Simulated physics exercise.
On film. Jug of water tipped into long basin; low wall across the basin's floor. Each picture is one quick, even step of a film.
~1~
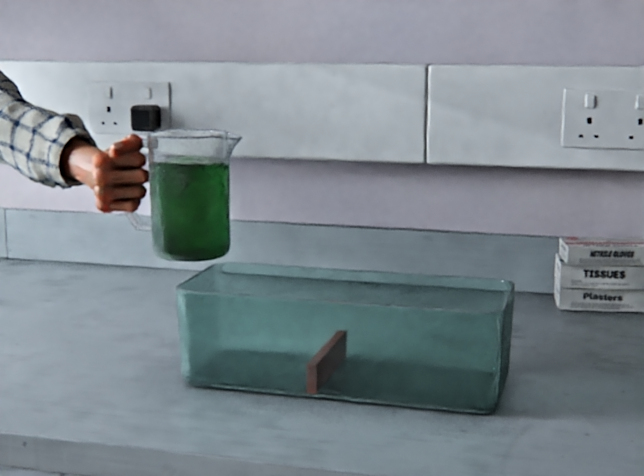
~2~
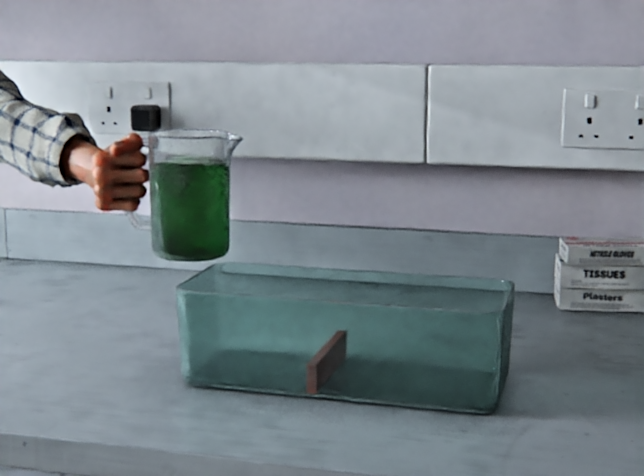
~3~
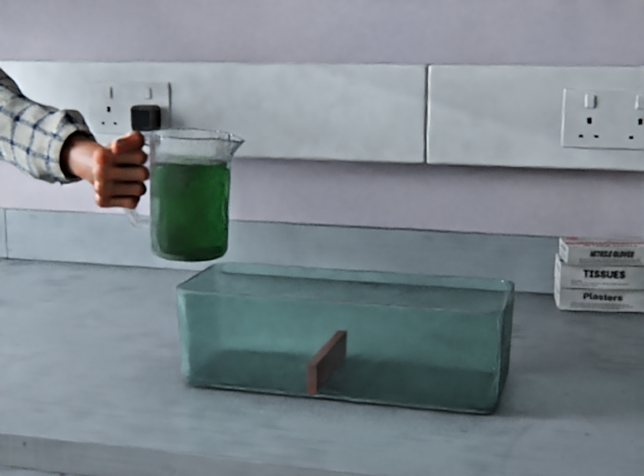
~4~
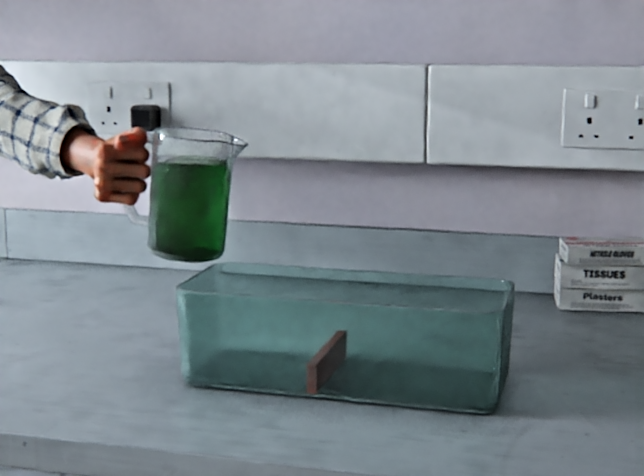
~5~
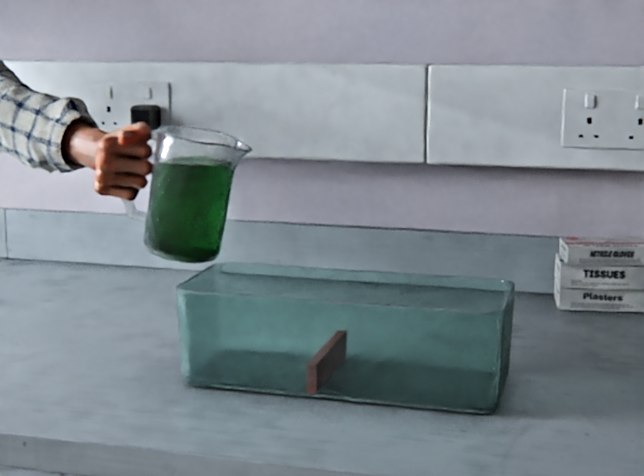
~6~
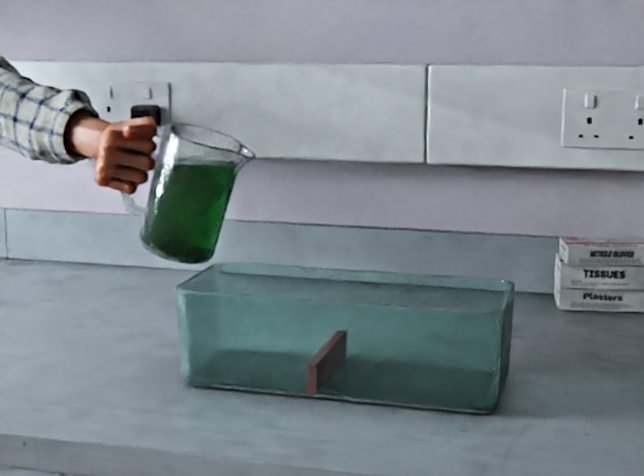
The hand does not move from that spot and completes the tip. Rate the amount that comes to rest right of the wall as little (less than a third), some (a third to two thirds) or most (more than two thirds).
Little.
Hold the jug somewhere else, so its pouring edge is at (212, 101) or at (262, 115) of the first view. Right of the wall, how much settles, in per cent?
About 5 per cent, then about 50 per cent.
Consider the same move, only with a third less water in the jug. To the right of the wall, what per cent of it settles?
5 per cent or so.
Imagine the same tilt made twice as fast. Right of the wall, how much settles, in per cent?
Roughly 10 percent.
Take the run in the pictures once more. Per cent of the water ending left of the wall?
About 85 percent.
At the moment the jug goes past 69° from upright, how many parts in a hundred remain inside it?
Roughly 90 %.
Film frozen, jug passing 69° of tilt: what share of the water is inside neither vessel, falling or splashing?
Estimated at 10 per cent or so.
A moment on, the jug is tipped part way and 89 per cent is still to pour, 4 is left of the wall and 0 right of it.
Next, the jug is tipped right over and 37 per cent is still to pour, 50 is left of the wall and 0 right of it.
Then the jug is tipped right over and 3 per cent is still to pour, 90 is left of the wall and 3 right of it.
Later the jug is tipped right over and 0 per cent is still to pour, 87 is left of the wall and 10 right of it.
At rest 87 per cent lies left of the wall, 10 right of it and 3 outside.
